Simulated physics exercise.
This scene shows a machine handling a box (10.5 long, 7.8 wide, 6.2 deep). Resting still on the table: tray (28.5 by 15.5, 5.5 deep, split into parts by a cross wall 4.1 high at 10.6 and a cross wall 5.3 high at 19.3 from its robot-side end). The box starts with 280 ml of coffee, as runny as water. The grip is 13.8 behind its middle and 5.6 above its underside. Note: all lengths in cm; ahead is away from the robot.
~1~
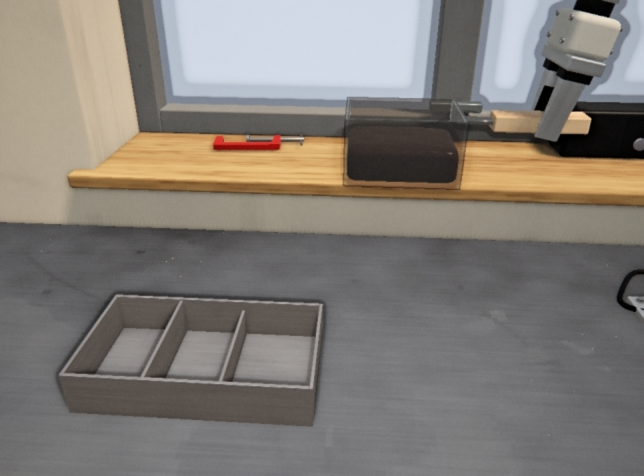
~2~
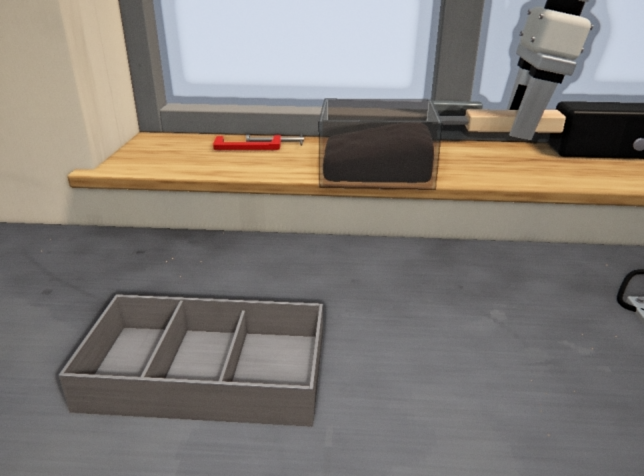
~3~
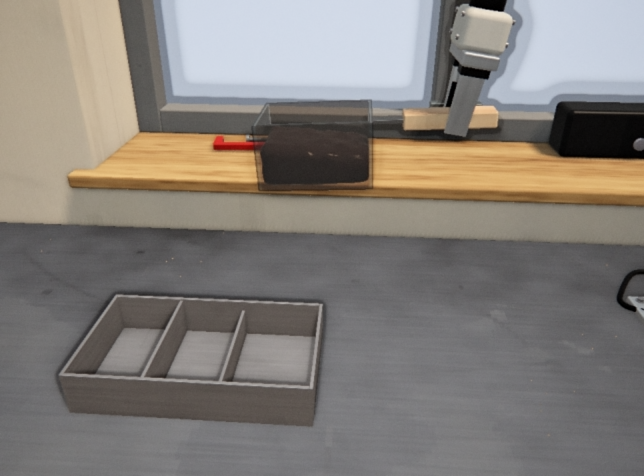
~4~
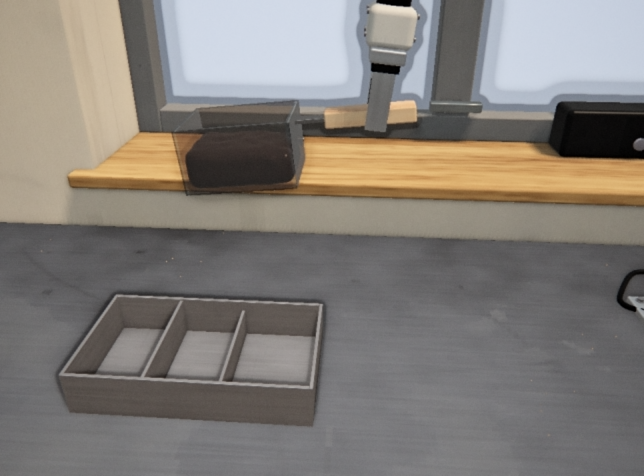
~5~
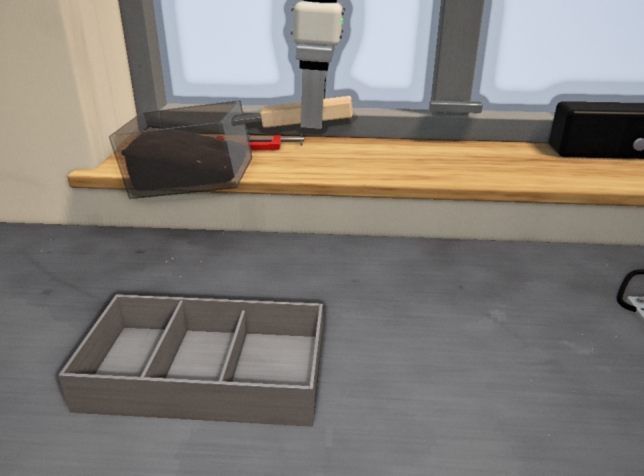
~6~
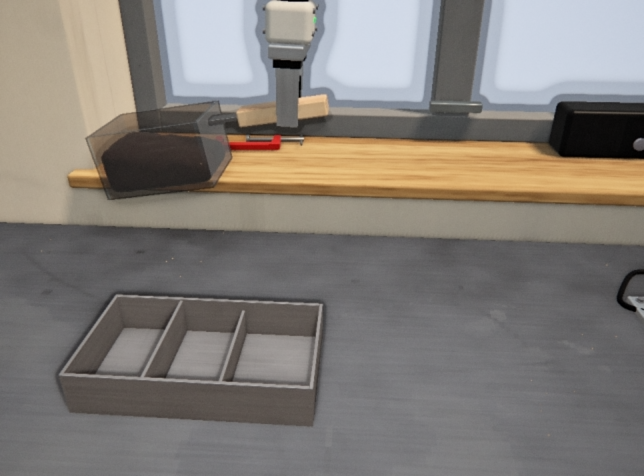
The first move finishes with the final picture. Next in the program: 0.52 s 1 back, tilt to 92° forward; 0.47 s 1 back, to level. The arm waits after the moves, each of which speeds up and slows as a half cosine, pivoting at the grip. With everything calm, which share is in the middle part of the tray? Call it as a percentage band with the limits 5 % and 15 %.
Band: Above 15 %.
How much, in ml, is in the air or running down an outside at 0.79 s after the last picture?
About 5 ml.
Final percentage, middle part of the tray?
I'd say somewhere near 25 in a hundred.
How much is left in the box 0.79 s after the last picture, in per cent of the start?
Remaining share: Close to 40 per cent.
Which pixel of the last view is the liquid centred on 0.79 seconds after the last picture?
(223, 313) or thereabouts.
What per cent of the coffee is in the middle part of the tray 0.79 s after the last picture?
About 25 per cent.
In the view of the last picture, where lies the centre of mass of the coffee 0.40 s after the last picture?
Estimated centre sits near (254, 294).
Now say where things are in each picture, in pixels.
Box floor at (399, 168), level; upper third of the coffee around (400, 141), from x 350 to 460, top at y 130; 280 ml in the box, in the first picture.
Box floor at (376, 169), level; upper third of the coffee around (397, 141), from x 325 to 435, top at y 125, in the second picture.
Box floor at (318, 171), tilted 3° forward; upper third of the coffee around (311, 143), from x 260 to 370, top at y 130, in the third picture.
Box floor at (249, 173), tilted 6° forward; upper third of the coffee around (248, 146), from x 190 to 300, top at y 135, in the fourth picture.
Box floor at (193, 174), tilted 8° forward; upper third of the coffee around (170, 146), from x 125 to 245, top at y 130, in the fifth picture.
Box floor at (173, 175), tilted 9° forward; upper third of the coffee around (157, 148), from x 100 to 225, top at y 135; 280 ml in the box, in the sixth picture.
Then, 0.40 s later, tilted 81° forward, liquid up to 20 above the table; 145 ml in the box, 75 ml in the middle part, 55 ml in the air or running down outside.
Then, 0.79 s later, tilted 35° forward, liquid up to 60 above the table; 105 ml in the box, 80 ml in the robot-side part, 75 ml in the middle part, 10 ml on the table or floor, 5 ml in the air or running down outside.
Then, 1.19 s later, level, liquid up to 35 above the table; 105 ml in the box, 80 ml in the robot-side part, 75 ml in the middle part, 15 ml on the table or floor.
Then, 1.99 s later, level, liquid up to 31 above the table; 105 ml in the box, 80 ml in the robot-side part, 75 ml in the middle part, 15 ml on the table or floor.
At rest, 105 ml in the box, 80 ml in the robot-side part, 75 ml in the middle part, 15 ml on the table or floor. That is 27 % in the middle part of the tray.
